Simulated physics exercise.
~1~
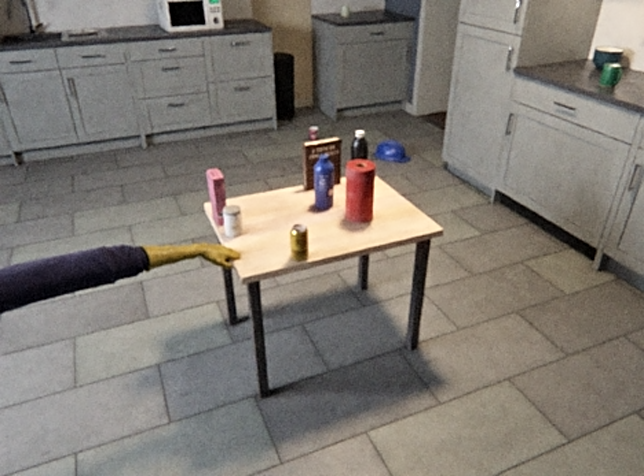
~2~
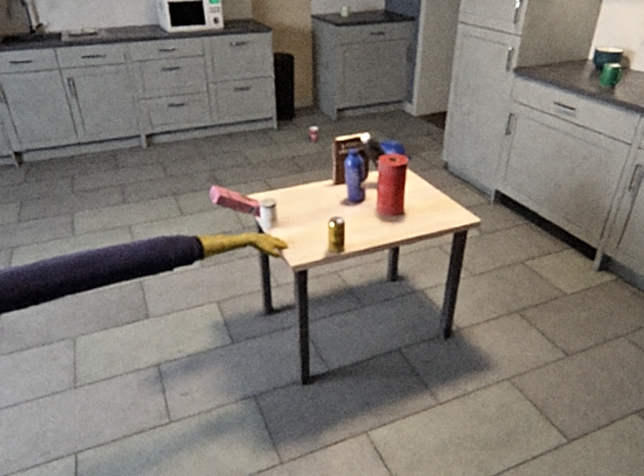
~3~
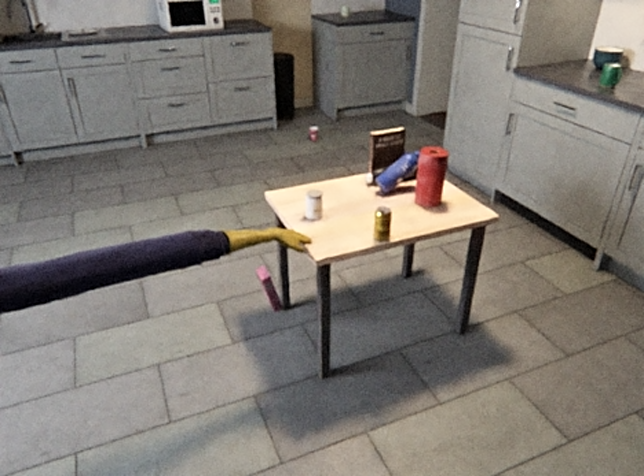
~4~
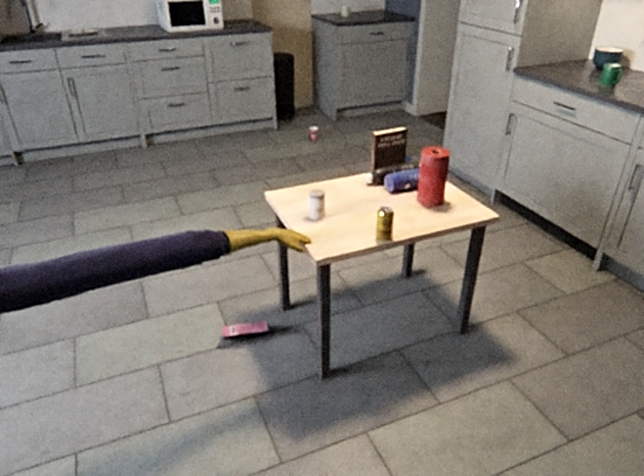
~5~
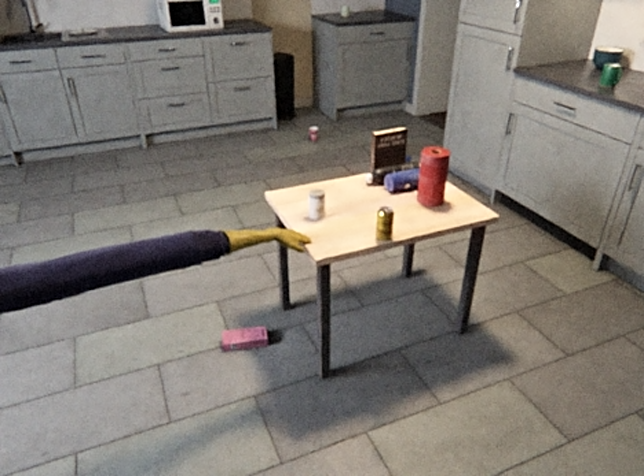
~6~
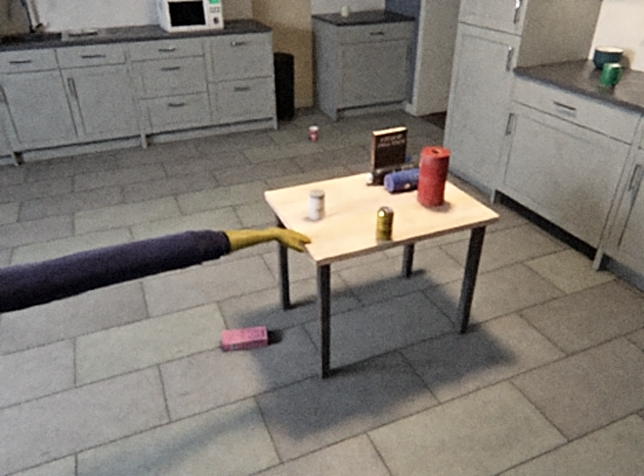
In a kitchen, a gloved hand shoved a small table of household items to the right, and the pink packet tipped off onto the floor while the blue bottle toppled over, leaving the jar, can, red roll and brown book standing.
